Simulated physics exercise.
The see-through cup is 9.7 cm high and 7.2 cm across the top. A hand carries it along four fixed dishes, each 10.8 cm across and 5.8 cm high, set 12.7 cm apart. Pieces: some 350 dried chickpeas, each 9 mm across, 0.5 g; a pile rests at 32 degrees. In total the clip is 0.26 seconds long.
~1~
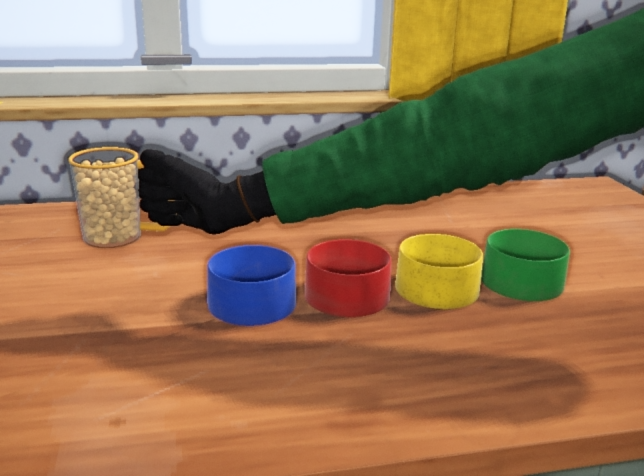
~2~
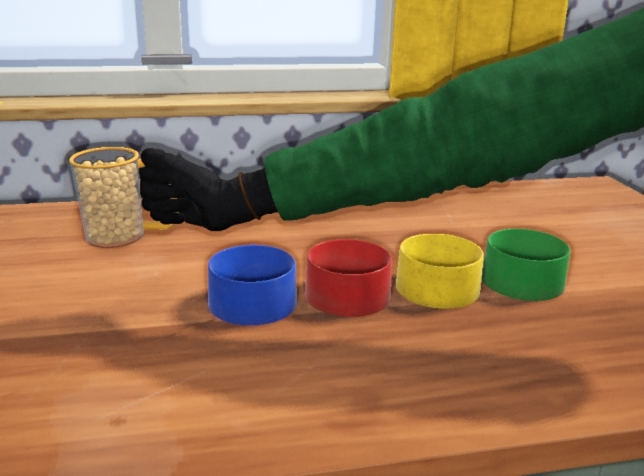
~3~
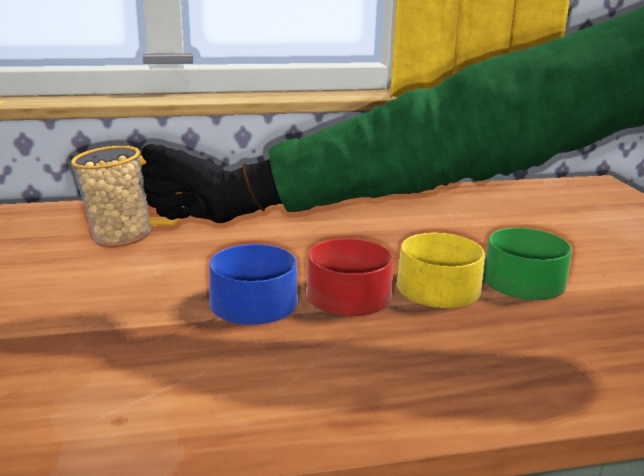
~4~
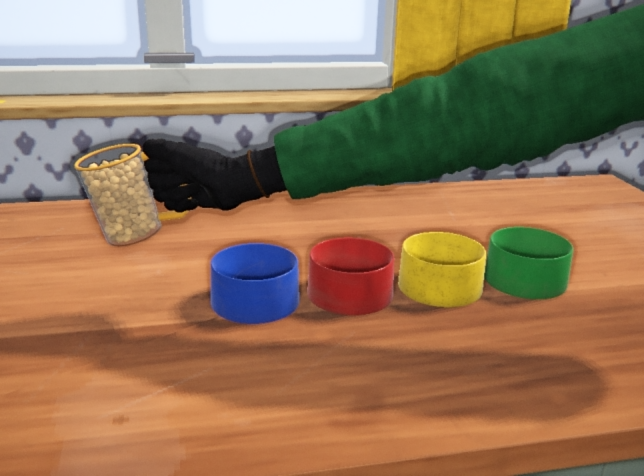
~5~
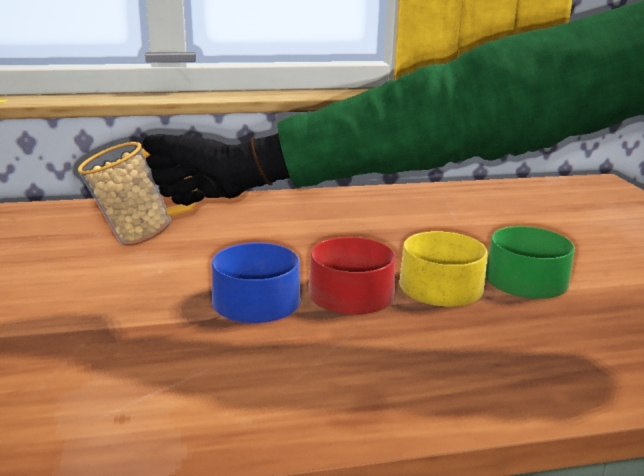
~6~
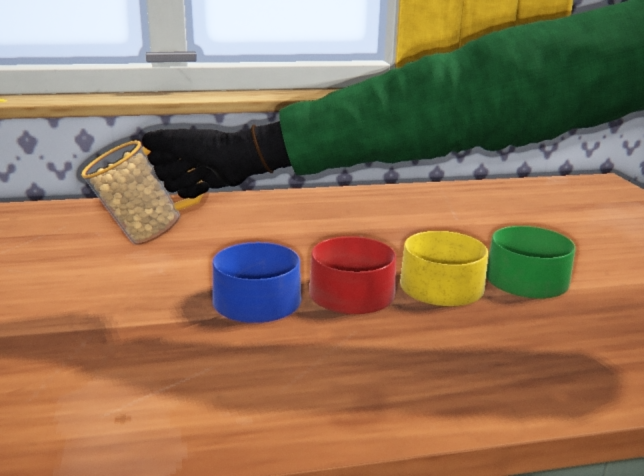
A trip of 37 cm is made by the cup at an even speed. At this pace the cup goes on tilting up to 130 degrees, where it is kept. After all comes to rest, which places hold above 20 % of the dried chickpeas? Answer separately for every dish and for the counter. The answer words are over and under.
Red: Under. Blue: Under. Green: Under. Yellow: Under. Counter: Over.
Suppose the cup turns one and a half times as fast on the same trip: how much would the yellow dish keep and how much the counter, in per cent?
I'd say yellow ends at 0 while the counter ends at 100.
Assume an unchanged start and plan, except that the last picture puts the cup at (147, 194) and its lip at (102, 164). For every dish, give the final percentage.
Red 80; blue 10; green 0; yellow 0.
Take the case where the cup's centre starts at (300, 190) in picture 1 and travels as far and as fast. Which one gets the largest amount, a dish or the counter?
I'd say red collects the most.
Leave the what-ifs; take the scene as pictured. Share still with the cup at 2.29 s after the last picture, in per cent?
Around 0 per cent of the load.
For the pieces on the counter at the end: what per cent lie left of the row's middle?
That works out to close to 100 per cent.
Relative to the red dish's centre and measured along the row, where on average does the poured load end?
Close to 25 cm, shifted leftward.
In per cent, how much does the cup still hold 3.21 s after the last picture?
It comes out close to 0 per cent.
Then, 1.38 s after the last picture, tilt 130 degrees; cup holds 0 %.
Then, 2.29 s after the last picture, tilt 130 degrees; cup holds 0 %.
Then, 3.21 s after the last picture, tilt 130 degrees; cup holds 0 %.
In the end, red 0 %, blue 0 %, green 0 %, yellow 0 %, counter 100 %.
